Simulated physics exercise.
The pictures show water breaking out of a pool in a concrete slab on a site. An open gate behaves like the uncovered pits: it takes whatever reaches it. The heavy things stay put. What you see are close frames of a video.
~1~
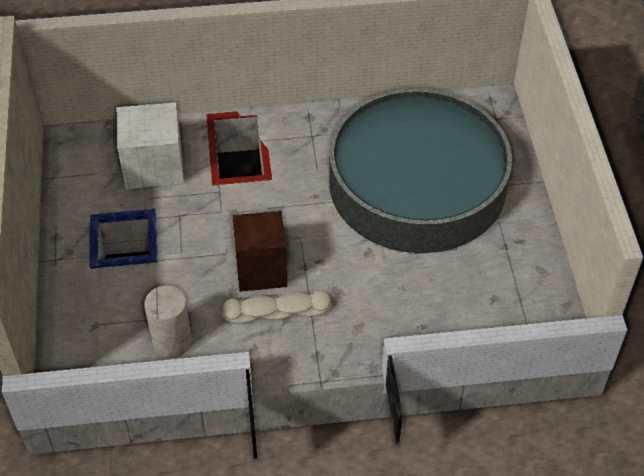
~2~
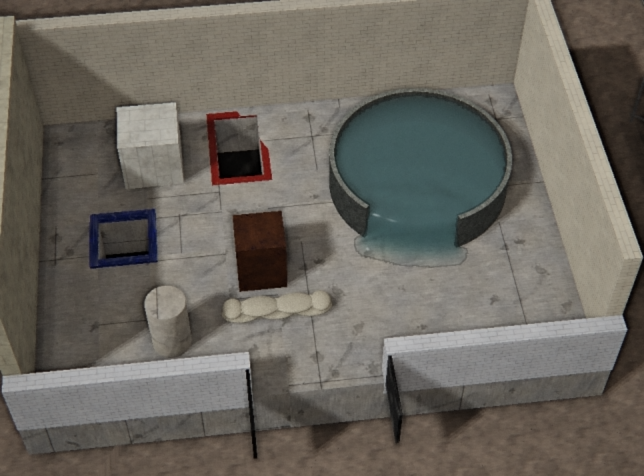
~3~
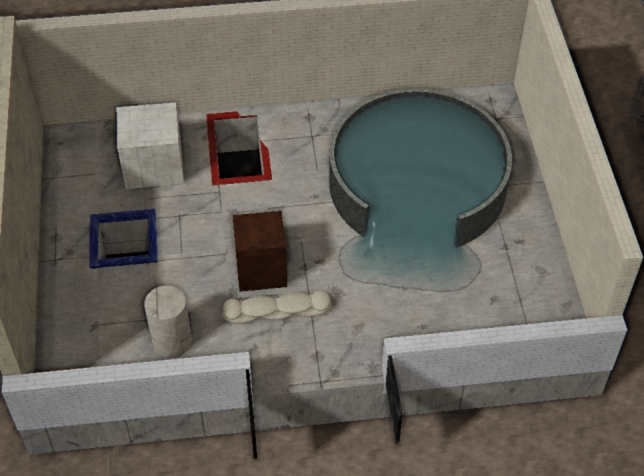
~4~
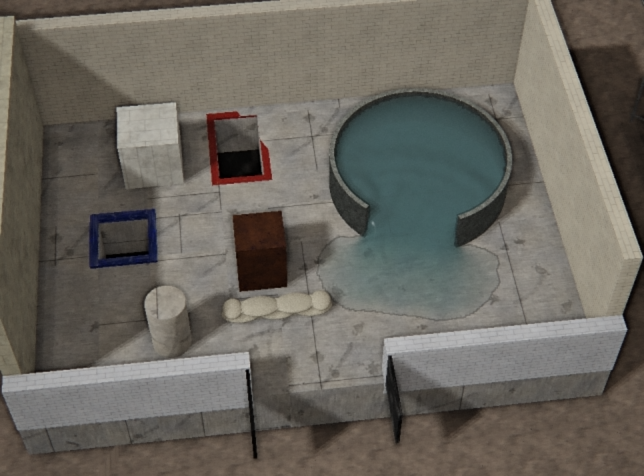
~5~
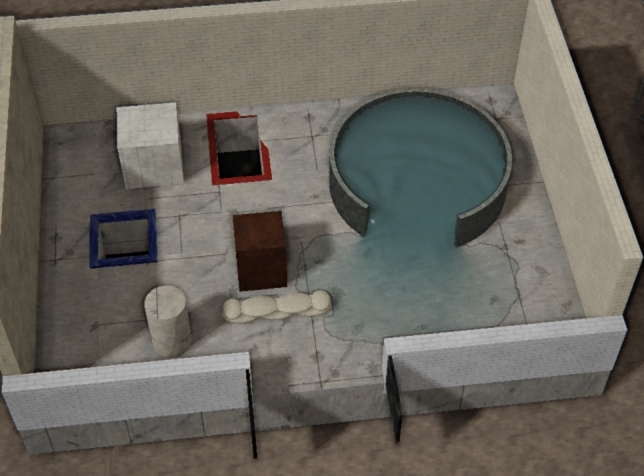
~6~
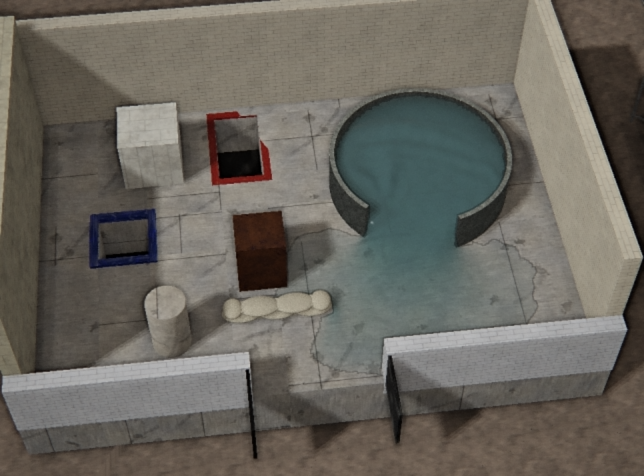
The clip opens on still water in a round pool inside a walled concrete yard with blocks, sandbags and red- and blue-edged pits. A gap appears in the pool's front wall and water pours out, spreading across the slab past the sandbags' right end and toward the front wall.
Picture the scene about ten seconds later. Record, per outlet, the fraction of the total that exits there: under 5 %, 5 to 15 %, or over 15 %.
Log: Gate - over 15 %; blue pit - under 5 %; red pit - under 5 %.
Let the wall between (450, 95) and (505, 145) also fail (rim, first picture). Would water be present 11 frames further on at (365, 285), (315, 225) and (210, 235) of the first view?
In the order asked: Out of reach, out of reach, out of reach.
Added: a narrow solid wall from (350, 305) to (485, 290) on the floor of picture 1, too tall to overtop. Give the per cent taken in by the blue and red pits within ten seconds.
I'd give blue roughly 2 % and red roughly 20 %.
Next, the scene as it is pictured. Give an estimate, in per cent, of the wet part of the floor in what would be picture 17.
Around 30 percent of it.
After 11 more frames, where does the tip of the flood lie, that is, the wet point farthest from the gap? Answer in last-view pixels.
The front should reach about (101, 310).
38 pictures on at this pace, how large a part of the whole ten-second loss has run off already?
My figure is about 70 in a hundred.
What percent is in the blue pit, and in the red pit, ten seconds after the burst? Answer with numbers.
About 0 %, then about 4 %.
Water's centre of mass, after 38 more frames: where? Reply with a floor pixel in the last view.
Roughly (375, 248).
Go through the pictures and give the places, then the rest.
In the first frame, still water in the pool at (420, 157).
In the second frame, water pours out at (410, 240) and has run to (461, 257).
In the third frame, water pours out at (410, 241) and has run to (470, 276).
In the fourth frame, water pours out at (410, 242) and has run to (330, 287).
In the fifth frame, water pours out at (410, 242) and has run to (337, 331).
In the sixth frame, the front is at a hidden place, out from the gap at (410, 242).
A moment on, water covers 25 % of the floor; the gate 2 %, the blue pit 0 %, the red pit 0 %.
Next, water covers 30 % of the floor; the gate 8 %, the blue pit 0 %, the red pit 0 %.
Then, water covers 50 % of the floor; the gate 18 %, the blue pit 0 %, the red pit 0 %.
Later, water covers 65 % of the floor; the gate 26 %, the blue pit 0 %, the red pit 0 %.
In the end, water covers 90 % of the floor; the gate 34 %, the blue pit 1 %, the red pit 3 %.
